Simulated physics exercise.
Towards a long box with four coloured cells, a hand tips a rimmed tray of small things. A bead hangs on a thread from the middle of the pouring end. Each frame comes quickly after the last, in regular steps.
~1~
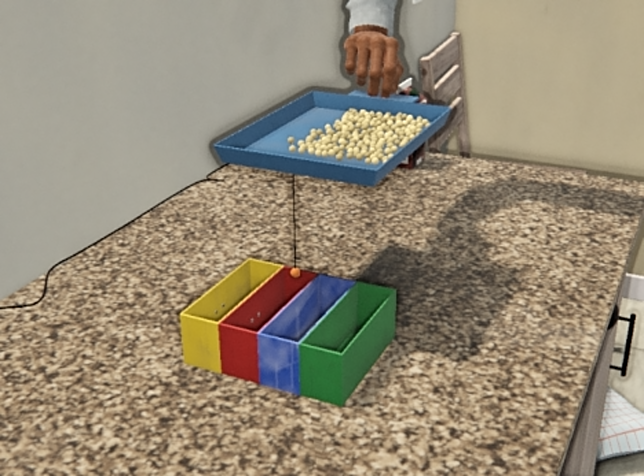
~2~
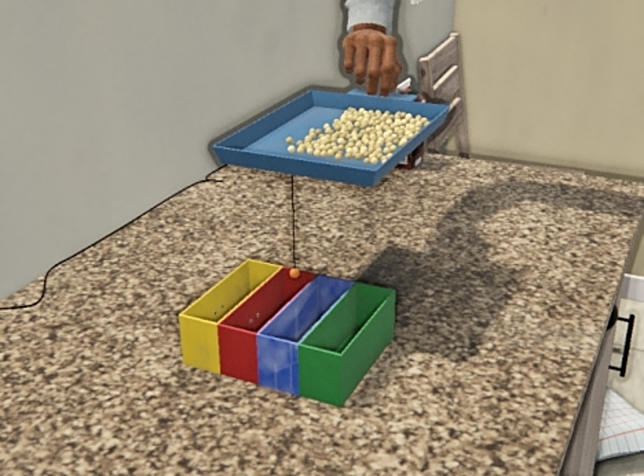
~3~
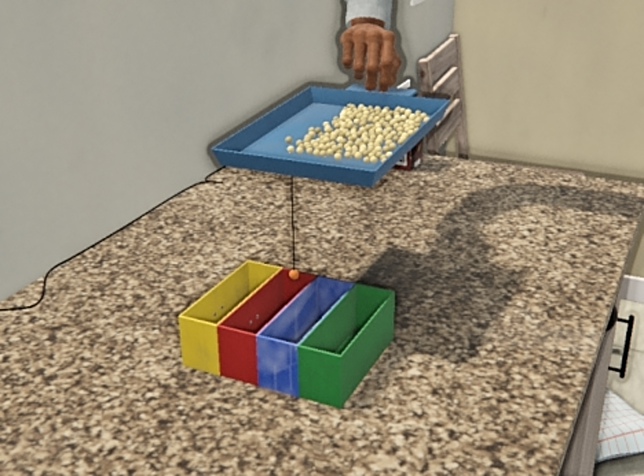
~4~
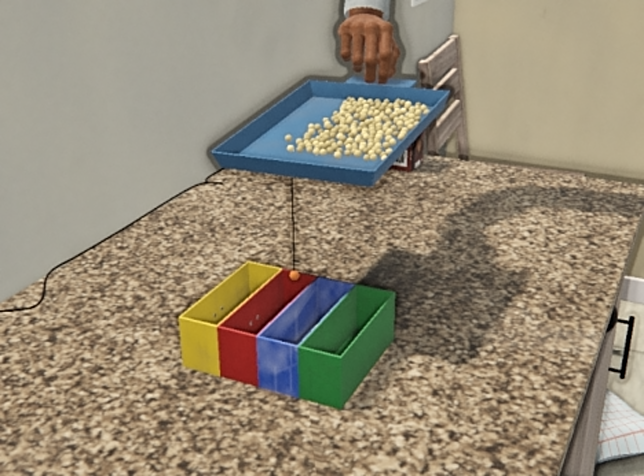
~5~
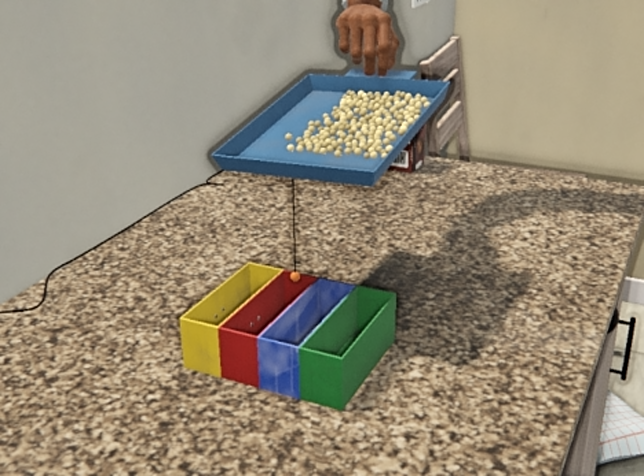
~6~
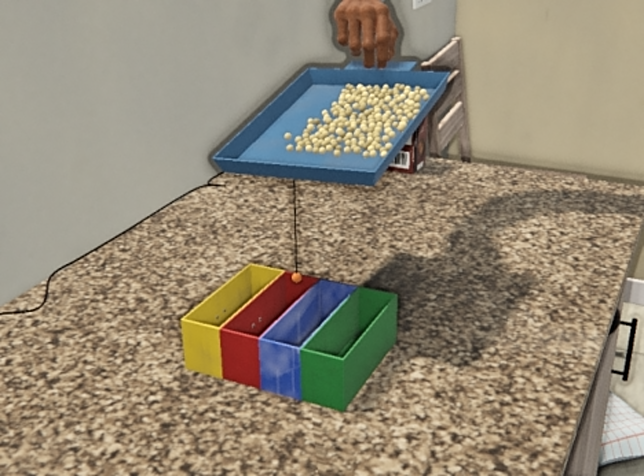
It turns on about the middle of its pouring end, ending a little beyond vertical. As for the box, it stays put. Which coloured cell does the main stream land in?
The main stream lands in the yellow cell.
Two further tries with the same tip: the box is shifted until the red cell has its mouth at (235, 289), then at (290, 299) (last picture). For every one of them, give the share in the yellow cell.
40 per cent the first time, 20 per cent the second time.
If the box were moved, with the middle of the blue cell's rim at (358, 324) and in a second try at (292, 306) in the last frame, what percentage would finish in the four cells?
It comes to about 10 per cent the first time and about 80 per cent the second.
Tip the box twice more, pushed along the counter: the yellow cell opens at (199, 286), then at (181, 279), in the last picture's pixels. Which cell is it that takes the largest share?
Try one goes to that yellow cell; try two goes to the red cell.
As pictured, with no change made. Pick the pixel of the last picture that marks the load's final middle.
Close to (216, 339) in the last picture.
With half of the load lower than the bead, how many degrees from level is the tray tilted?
It has tipped about 90 degrees.
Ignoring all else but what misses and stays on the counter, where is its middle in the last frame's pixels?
Close to (148, 328).
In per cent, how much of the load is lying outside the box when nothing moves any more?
My guess is about 50 percent.
Shortly afterwards, tray tipped steeply; all but a few on the tray; only a few in the red cell; only a few in the yellow cell; only a few falling or outside the box.
Next, tray tipped right over; near a quarter on the tray; near a quarter in the yellow cell; a little in the red cell; only a few in the blue cell; near half falling or outside the box.
Some moments later, tray tipped past a quarter turn; near a third in the yellow cell; a little in the red cell; only a few in the blue cell; near half falling or outside the box.
In the end, tray tipped past a quarter turn; near a third in the yellow cell; a little in the red cell; only a few in the blue cell; none at all in the green cell; near half outside the box.
